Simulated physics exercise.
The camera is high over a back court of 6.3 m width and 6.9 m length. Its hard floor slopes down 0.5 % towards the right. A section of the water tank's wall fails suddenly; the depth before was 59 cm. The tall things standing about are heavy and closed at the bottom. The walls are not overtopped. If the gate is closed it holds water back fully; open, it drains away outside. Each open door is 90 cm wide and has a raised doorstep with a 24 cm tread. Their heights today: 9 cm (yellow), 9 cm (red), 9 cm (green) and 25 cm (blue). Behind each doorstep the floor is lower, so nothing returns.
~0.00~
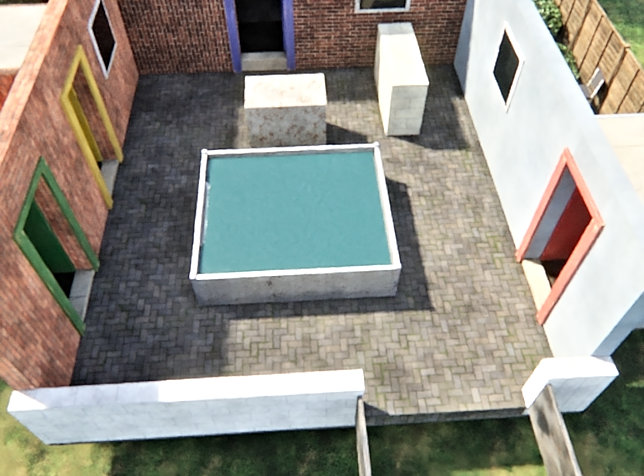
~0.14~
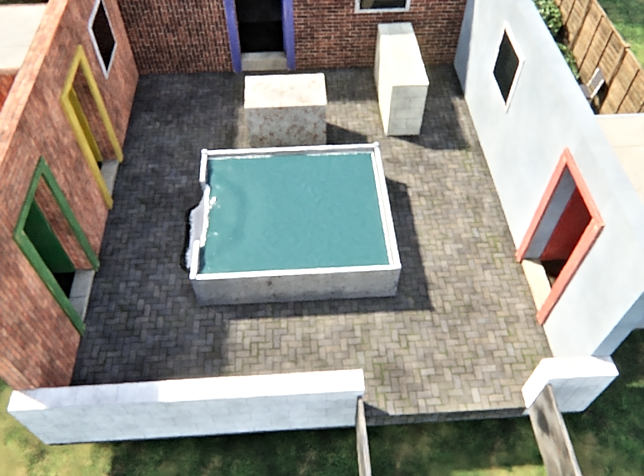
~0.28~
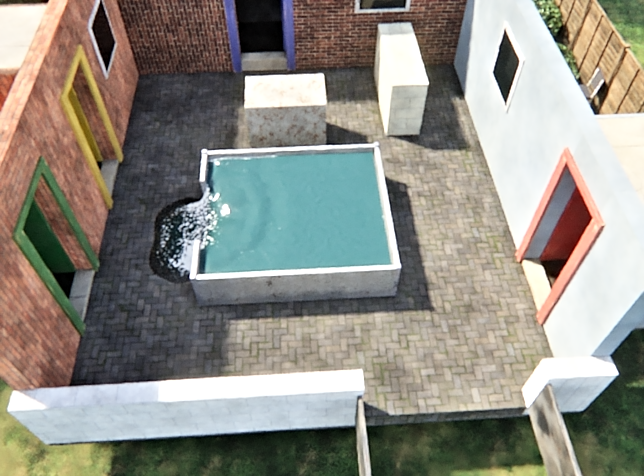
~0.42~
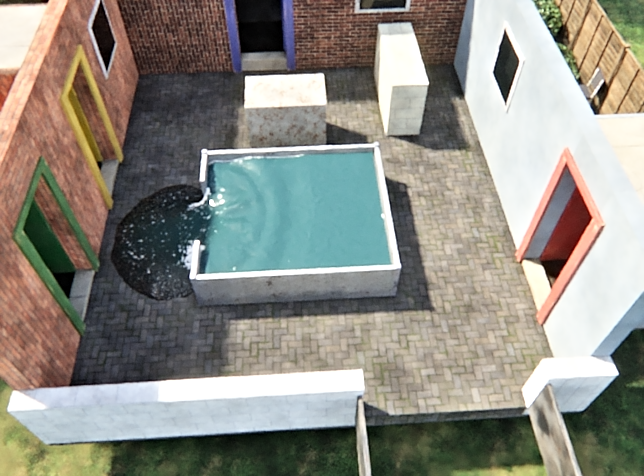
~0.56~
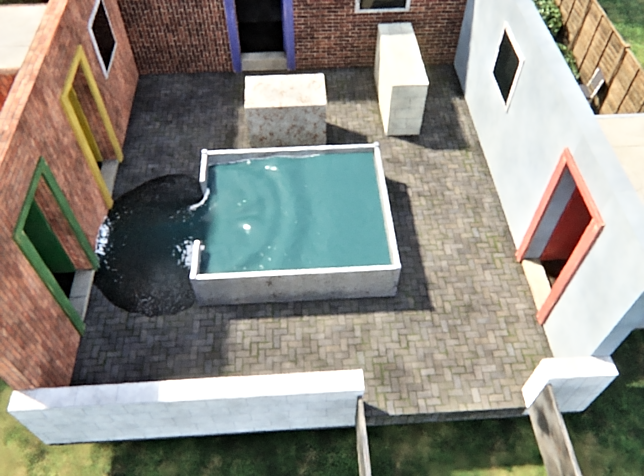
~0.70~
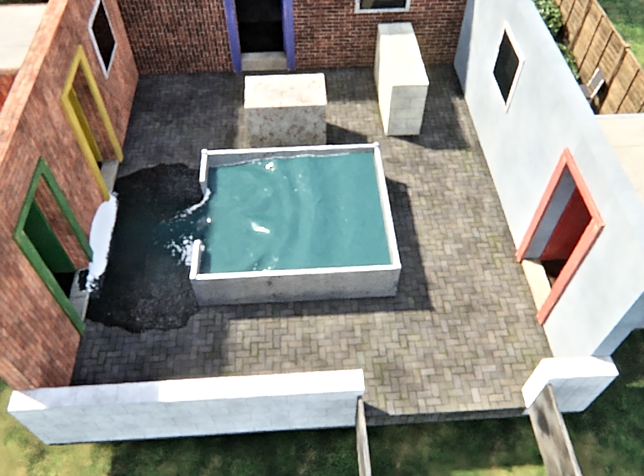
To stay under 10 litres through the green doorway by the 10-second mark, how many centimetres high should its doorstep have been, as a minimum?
Close to 27 cm is just enough.
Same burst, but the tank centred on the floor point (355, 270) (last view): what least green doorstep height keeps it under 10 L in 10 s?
Then roughly 28 cm.
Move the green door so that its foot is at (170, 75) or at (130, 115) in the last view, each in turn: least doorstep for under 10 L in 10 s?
Roughly 19 and 6.0 cm.
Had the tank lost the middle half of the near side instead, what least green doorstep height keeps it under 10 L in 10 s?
Then roughly 12.5 cm.
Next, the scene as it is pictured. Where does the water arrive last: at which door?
The red one.
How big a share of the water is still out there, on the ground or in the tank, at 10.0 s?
About 84 per cent.
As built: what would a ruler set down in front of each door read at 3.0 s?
In cm: Yellow 18, red 0, green 22, blue 3.
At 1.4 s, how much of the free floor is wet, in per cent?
Near 15 per cent is wet.
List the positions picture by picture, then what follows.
Still water, 59 cm deep, in the water tank at (294, 209); the green door at (64, 256) is dry, in the first picture.
The front is at (187, 266), 0.3 m from the gap at (206, 228); 0.3 m2 of floor is wet, 59 cm left at the back, in the second picture.
Water pours out at (207, 231) and has run 0.8 m, to (155, 258); about 10 cm deep outside, 59 cm at the back, in the third picture.
The front is at (119, 260), 1.3 m from the gap at (207, 231); 2.1 m2 of floor is wet, 59 cm left at the back, in the fourth picture.
The front is at (109, 212), 1.6 m from the gap at (207, 231); 3.1 m2 of floor is wet, 59 cm left at the back, in the fifth picture.
Water pours out at (207, 230) and has run 1.7 m, to (82, 281); about 6 cm deep outside, 59 cm at the back; water is at the green door at (64, 256), in the sixth picture.
After 1.4 s water covers 15 % of the floor, deepest (40 cm) near (114, 241); 24 cm at the green door, 23 litres in over its 9 cm doorstep.
After 3.0 s water covers 35 % of the floor, deepest (32 cm) near (67, 401); 22 cm at the green door, 146 litres in over its 9 cm doorstep.
After 10.0 s water covers 95 % of the floor, deepest (12 cm) near (64, 415); 9 cm at the green door, 264 litres in over its 9 cm doorstep.
At the green door as built, the water arrived by 0.7 s and peaked near 24 cm at 1.8 s.
Run again over the same 10 s with other heights there, 36 litres in over 21.5 cm, 4 litres over 29.5 cm. The limit of 10 litres is kept from about 27 cm up.
